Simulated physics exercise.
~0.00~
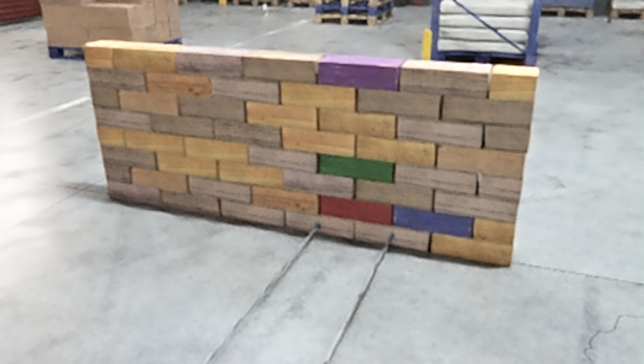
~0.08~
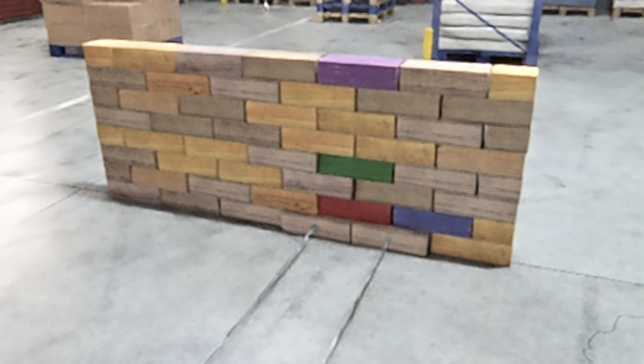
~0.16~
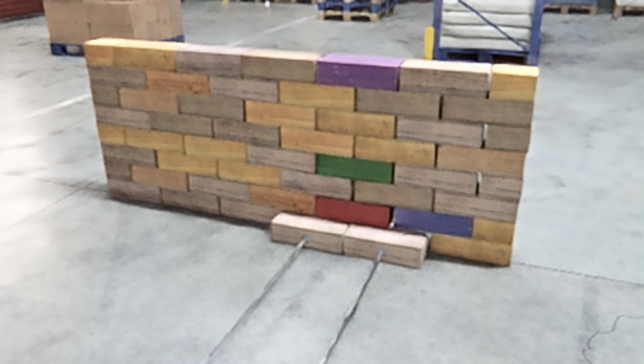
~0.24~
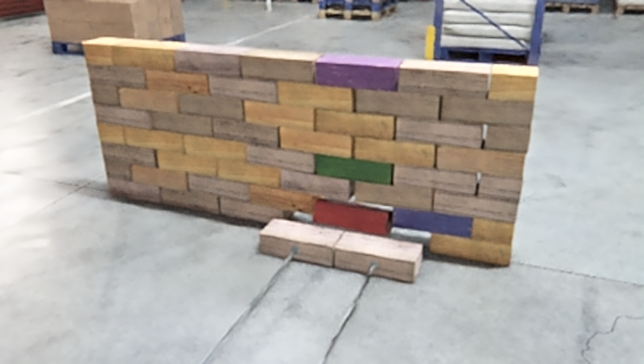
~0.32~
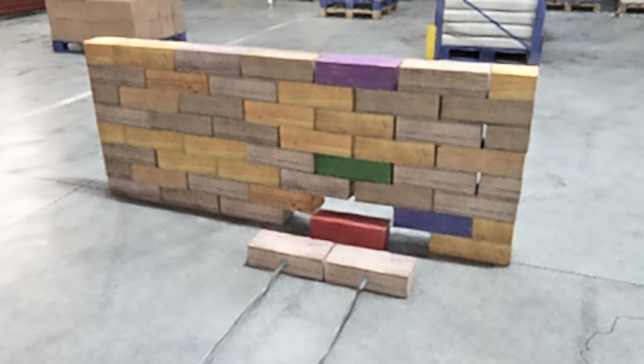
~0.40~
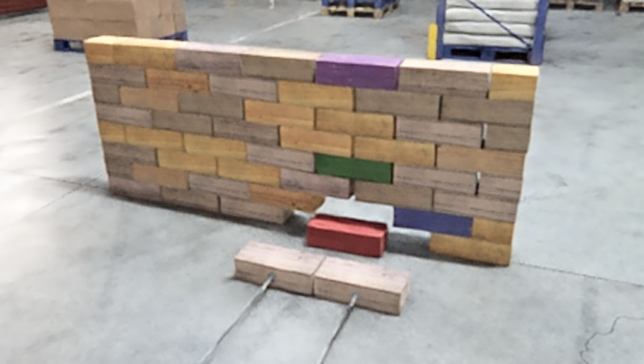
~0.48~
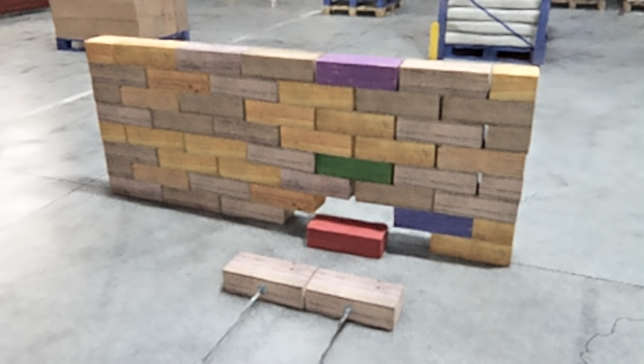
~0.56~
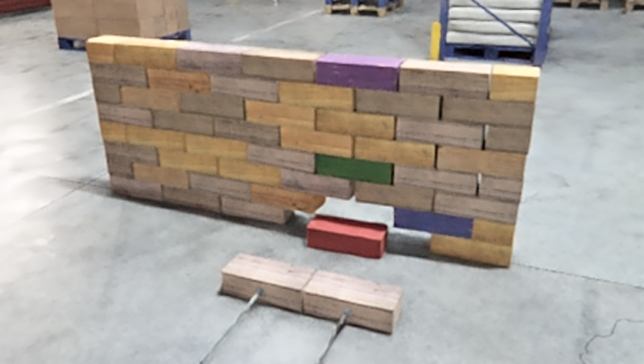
Two rods draw two bottom blocks from a wall, and only the red block drops.
